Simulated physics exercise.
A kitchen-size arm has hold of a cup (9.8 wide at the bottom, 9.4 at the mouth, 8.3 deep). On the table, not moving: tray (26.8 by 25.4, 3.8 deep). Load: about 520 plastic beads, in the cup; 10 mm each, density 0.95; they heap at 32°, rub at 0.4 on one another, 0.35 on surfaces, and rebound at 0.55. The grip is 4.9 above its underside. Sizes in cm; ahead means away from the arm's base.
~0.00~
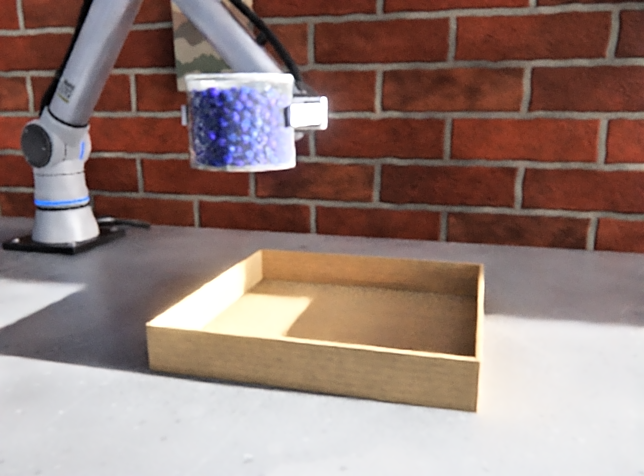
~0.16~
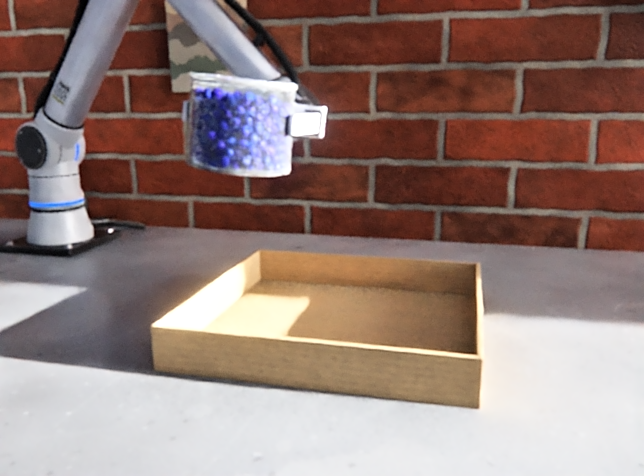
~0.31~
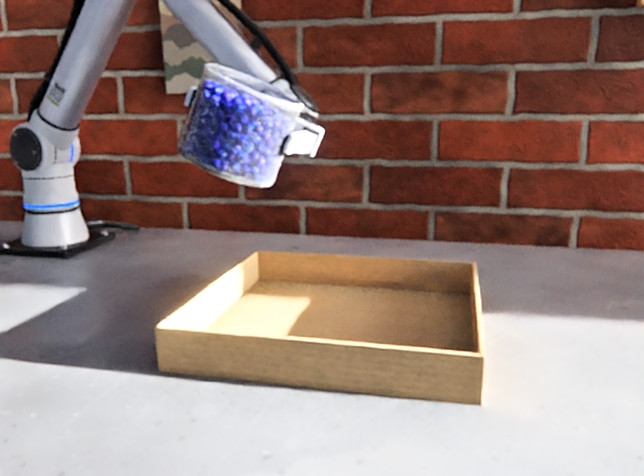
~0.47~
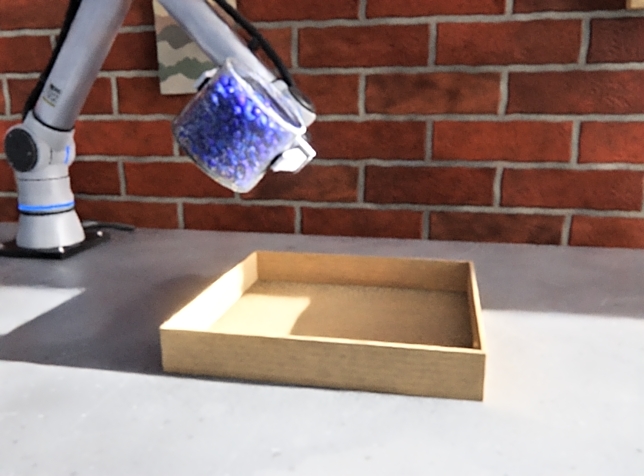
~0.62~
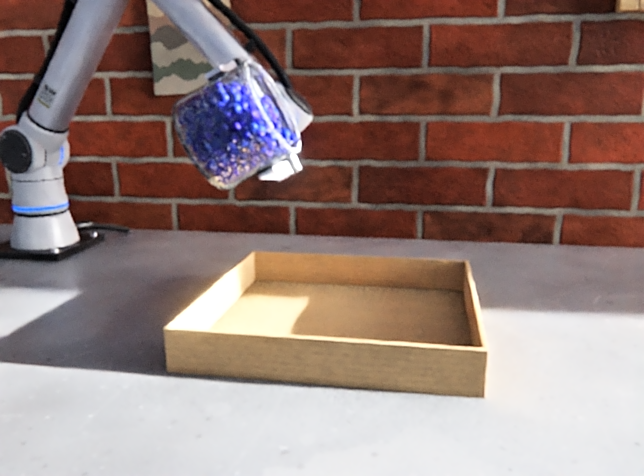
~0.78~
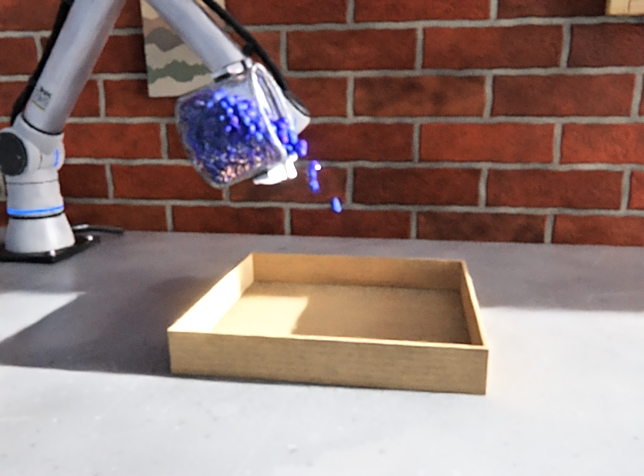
Robot arm tilting a clear cup of blue beads steadily to the right above a wooden tray, the first few beads dropping out.
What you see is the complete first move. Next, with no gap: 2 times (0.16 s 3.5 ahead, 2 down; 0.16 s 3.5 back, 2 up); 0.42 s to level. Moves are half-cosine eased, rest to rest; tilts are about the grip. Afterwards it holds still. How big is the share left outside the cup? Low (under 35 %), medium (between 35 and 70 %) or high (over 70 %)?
A low share, under 35 %, ends outside the cup.
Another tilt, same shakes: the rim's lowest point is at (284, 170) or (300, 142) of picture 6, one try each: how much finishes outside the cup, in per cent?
Some 60 and 5 per cent.
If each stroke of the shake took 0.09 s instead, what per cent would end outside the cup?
Then about 40 per cent.
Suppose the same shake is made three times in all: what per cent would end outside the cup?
In that case some 25 per cent.
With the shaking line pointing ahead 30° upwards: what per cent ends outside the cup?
Some 40 per cent.
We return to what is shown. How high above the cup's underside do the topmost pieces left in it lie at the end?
Some 7.5 cm.
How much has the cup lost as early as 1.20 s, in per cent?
Near 15 per cent so far.
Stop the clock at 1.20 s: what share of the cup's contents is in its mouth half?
Some 40 per cent.
After 1.20 s, tilted 69° forward, highest piece 22 above the table; 444 in the cup, 62 in the tray, 10 in flight or on a rim.
After 1.63 s, tilted 35° forward, highest piece 23 above the table; 393 in the cup, 123 in the tray.
After 2.04 s, level, highest piece 24 above the table; 393 in the cup, 123 in the tray.
After 3.09 s, level, highest piece 24 above the table; 393 in the cup, 123 in the tray.
In the end, 393 in the cup, 123 in the tray. That is 24 % outside the cup.
